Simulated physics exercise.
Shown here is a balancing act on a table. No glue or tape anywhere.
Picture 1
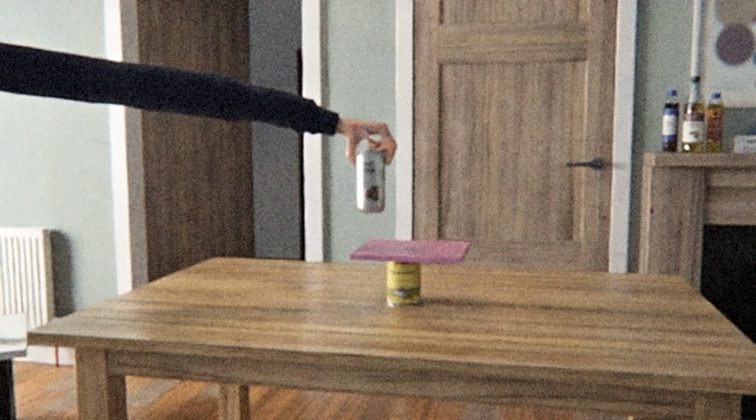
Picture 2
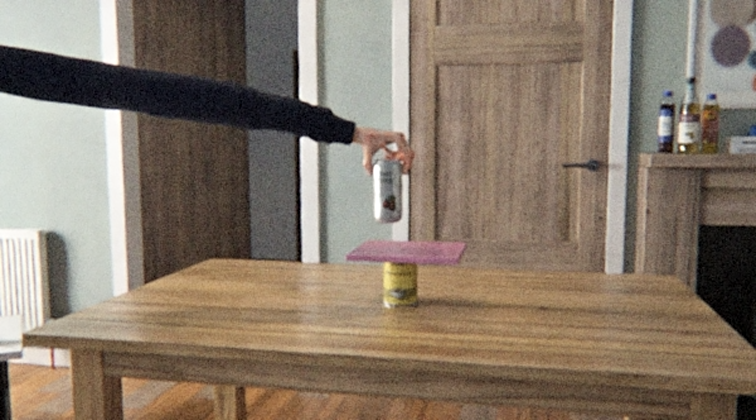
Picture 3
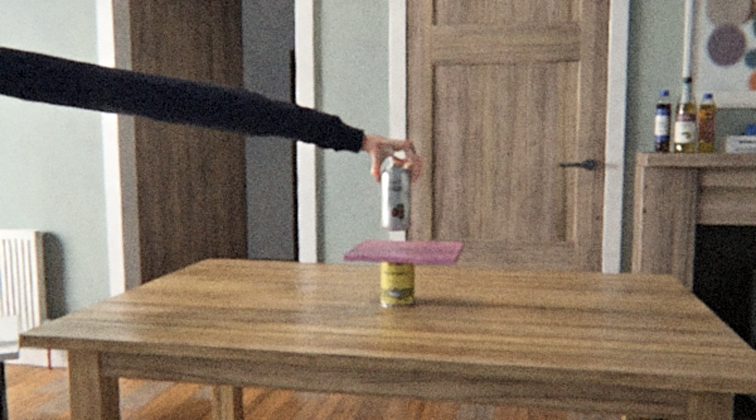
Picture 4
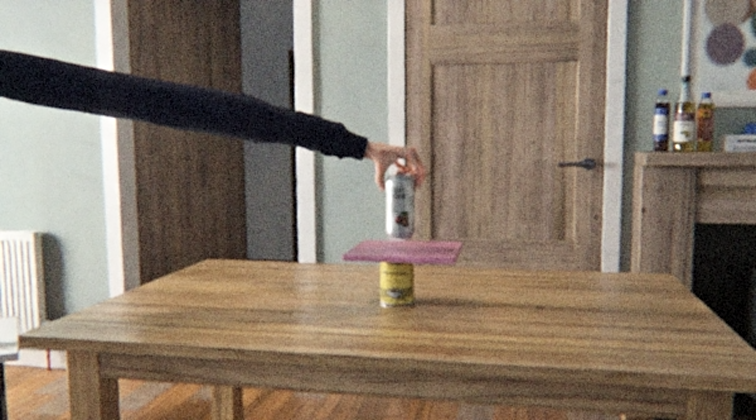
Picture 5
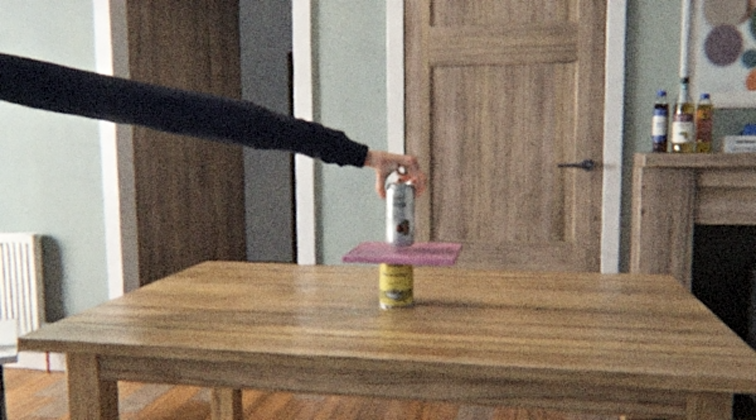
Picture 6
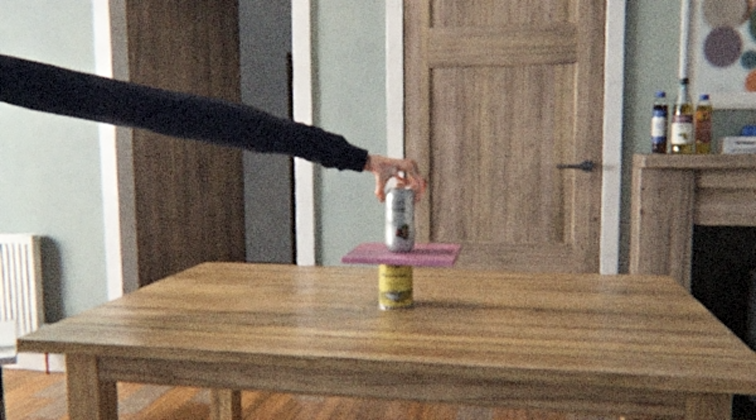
A hand lowers a white can onto a pink lid resting on a yellow can.
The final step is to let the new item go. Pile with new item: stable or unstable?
It will stay intact.
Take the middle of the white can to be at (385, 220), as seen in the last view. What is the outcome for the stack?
What happens next is that it remains standing.
Then, 0.40 s past the last view, nothing moves.
Then, 1.10 s past the last view, white can resting near (400, 219).
Finally, all 3 still in place. Final places as the last picture's camera would see them, white can near (400, 220). The stack holds.
